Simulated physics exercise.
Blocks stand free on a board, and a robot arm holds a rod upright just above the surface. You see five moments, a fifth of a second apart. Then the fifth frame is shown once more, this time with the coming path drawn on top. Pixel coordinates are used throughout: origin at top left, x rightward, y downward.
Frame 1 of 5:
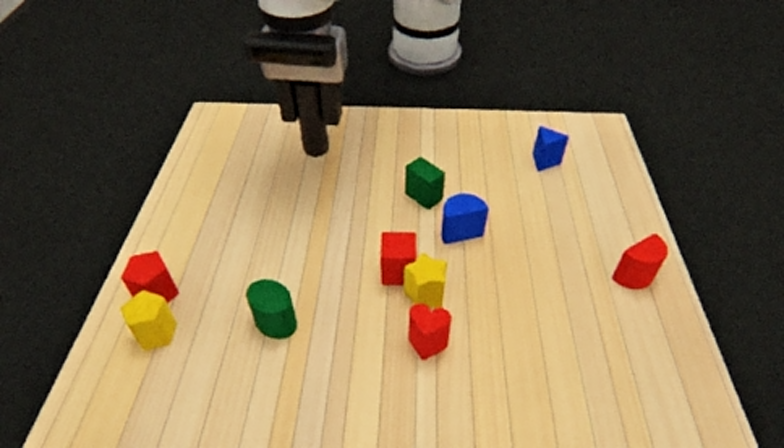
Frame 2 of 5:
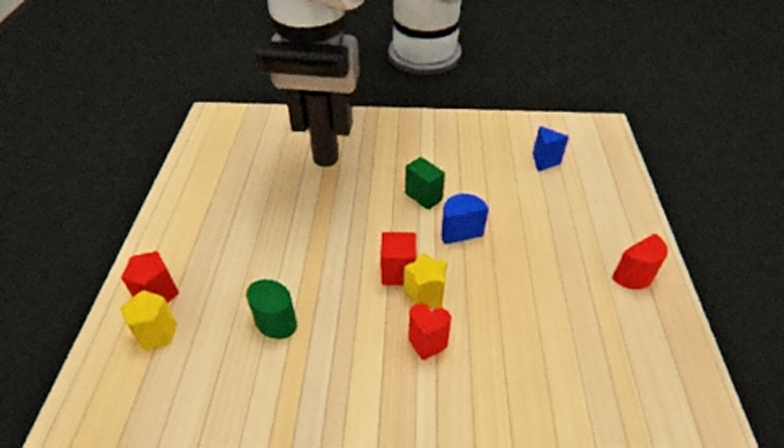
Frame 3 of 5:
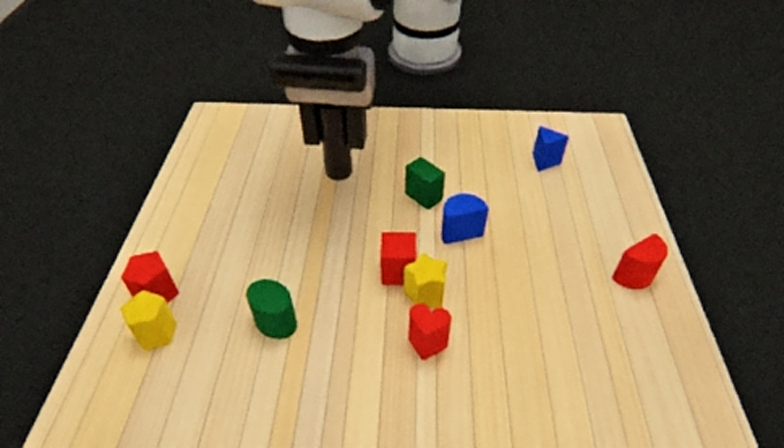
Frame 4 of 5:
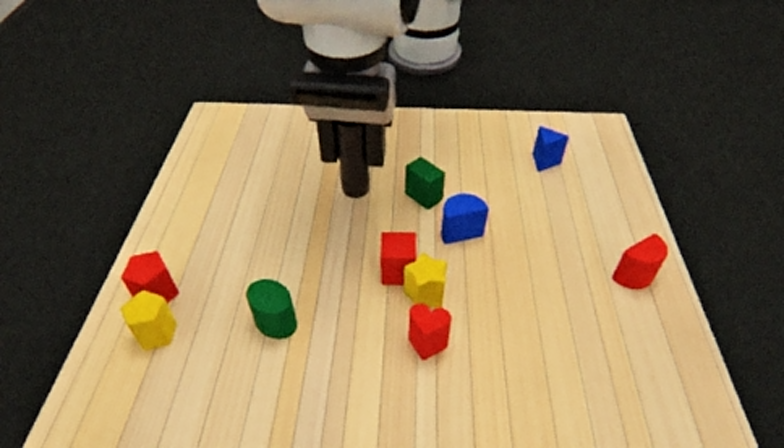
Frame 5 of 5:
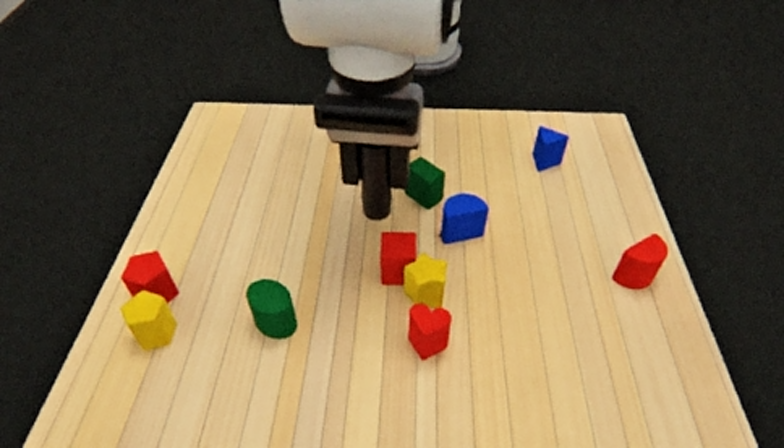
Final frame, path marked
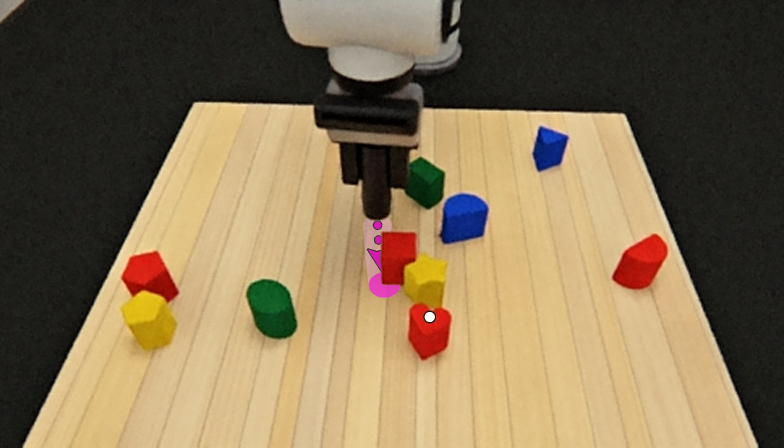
A robot arm moves its rod down and right across a board of still, colourful blocks.
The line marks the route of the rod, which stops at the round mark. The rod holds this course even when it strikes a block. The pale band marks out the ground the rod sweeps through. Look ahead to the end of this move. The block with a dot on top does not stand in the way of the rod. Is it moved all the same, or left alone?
By then it is still where it was.
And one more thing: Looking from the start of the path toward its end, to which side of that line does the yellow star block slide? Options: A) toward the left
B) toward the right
A.
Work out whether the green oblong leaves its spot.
At the moment the path ends, the green oblong still stands where it did.
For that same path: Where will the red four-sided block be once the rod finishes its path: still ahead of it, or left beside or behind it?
Held in front.
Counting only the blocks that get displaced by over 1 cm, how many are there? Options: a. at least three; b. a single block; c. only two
The answer is c.
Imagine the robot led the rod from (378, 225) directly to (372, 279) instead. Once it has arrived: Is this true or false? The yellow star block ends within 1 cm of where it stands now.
The claim does not hold.
The drawn path runs from (378, 225) directly to (384, 285); the dot is on the red heart.
What follows on the original path. Halfway along, rod at (380, 240); red four-sided block at (401, 249); yellow star block at (431, 271).
At the end, rod at (384, 271); red four-sided block at (410, 276), turned 50° anticlockwise; green oblong not moved; yellow star block at (450, 282), turned 20° anticlockwise; red heart not moved.
